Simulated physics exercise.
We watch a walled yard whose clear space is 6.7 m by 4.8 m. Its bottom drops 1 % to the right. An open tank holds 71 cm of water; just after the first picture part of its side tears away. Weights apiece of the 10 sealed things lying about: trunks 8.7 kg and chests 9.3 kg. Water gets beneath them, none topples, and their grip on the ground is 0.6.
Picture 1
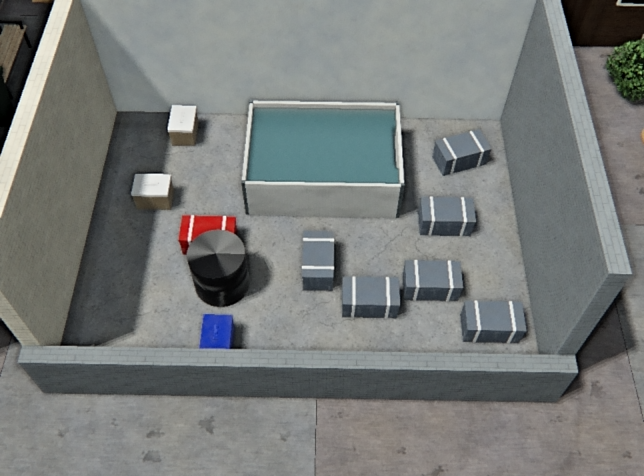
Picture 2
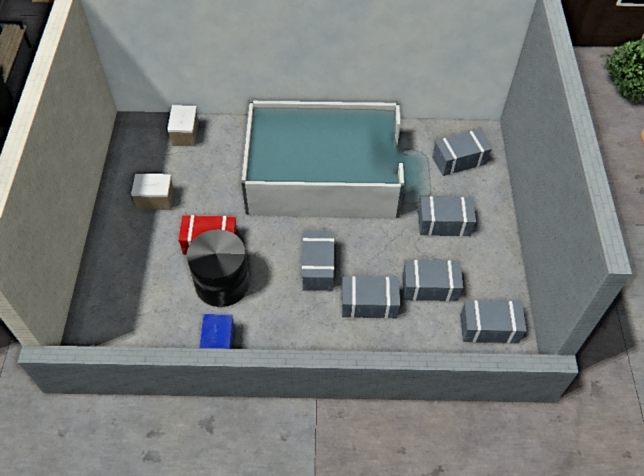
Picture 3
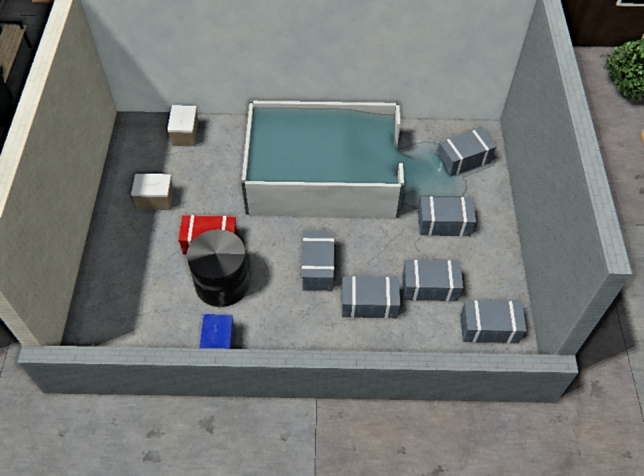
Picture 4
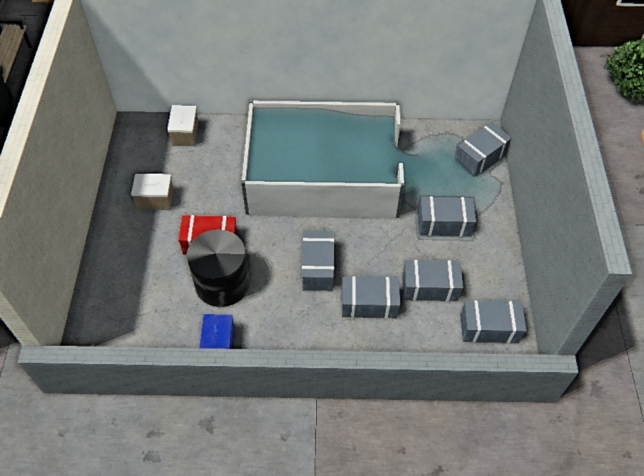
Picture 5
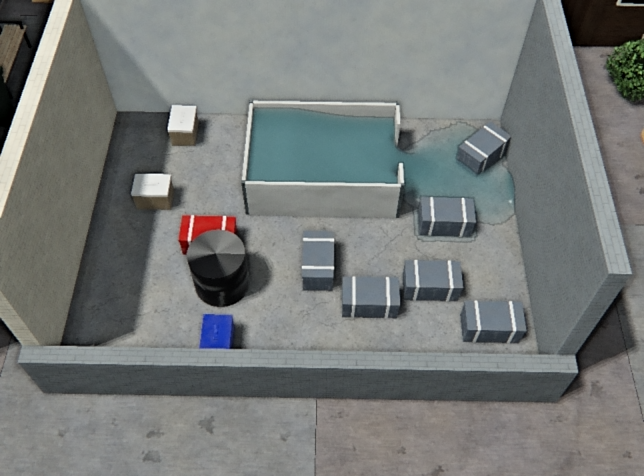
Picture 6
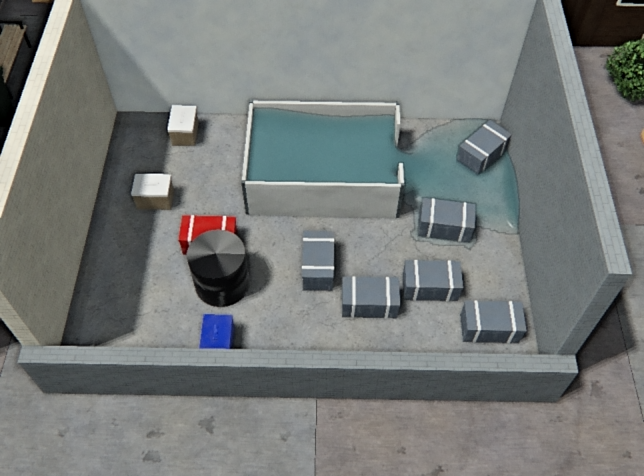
Water poured out through a gap in the right side of an open tank and spread across the walled yard's floor, pushing one gray chest toward the right wall and then slightly nudging another below it.
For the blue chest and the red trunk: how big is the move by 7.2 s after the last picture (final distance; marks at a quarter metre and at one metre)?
Blue chest travels far, red trunk holds its place.
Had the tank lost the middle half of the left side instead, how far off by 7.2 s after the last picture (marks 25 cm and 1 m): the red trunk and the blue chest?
In that case the red trunk is nudged along, the blue chest ends far away.
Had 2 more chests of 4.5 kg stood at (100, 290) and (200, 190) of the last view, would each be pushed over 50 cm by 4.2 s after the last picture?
In that order: Short of it, short of it.
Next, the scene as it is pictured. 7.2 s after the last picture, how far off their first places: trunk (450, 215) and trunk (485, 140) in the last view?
In that order: 50 cm, 100 cm.
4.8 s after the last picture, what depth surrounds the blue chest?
Roughly 4 cm.
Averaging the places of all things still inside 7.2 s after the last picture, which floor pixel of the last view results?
Around (274, 238).
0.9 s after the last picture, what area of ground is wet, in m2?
Some 9.5 m2.
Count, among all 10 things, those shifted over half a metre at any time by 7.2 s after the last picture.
I count 8.
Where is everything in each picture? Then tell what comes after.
The blue chest at (216, 333), on the bottom; the red trunk at (207, 228), on the bottom; 3.7 m2 under water; 0 of 10 have shifted, in the first frame.
The blue chest at (216, 333) rests on the ground; the red trunk at (207, 228), on the bottom; 4.1 m2 under water; 0 of 10 have shifted, in the second frame.
The blue chest at (216, 333) rests on the ground; the red trunk at (207, 228), on the bottom; 4.8 m2 under water; 1 of 10 have shifted, in the third frame.
The blue chest at (216, 333), on the bottom; the red trunk at (207, 228) rests on the ground; water covers 5.6 m2; 1 of 10 have shifted, in the fourth frame.
The blue chest at (216, 333) rests on the ground; the red trunk at (207, 228) rests on the ground; 6.5 m2 under water; 1 of 10 have shifted, in the fifth frame.
The blue chest at (216, 333) rests on the ground; the red trunk at (207, 228) rests on the ground; 7.2 m2 under water; 2 of 10 have shifted, in the sixth frame.
Then, 0.9 s after the last picture the blue chest is near (216, 333), 0.0 m from its start, aground; the red trunk is near (207, 228), 0.0 m from its start, aground; 1 afloat.
Then, 2.8 s after the last picture the blue chest is near (216, 333), 0.0 m from its start, aground; the red trunk is near (207, 228), 0.0 m from its start, aground; 2 afloat.
Then, 4.8 s after the last picture the blue chest is near (104, 312), 1.6 m from its start, aground; the red trunk is near (207, 228), 0.0 m from its start, aground; 5 afloat.
Then, 7.2 s after the last picture the blue chest is near (118, 259), 1.8 m from its start, afloat; the red trunk is near (205, 220), 0.1 m from its start, afloat; 10 afloat.
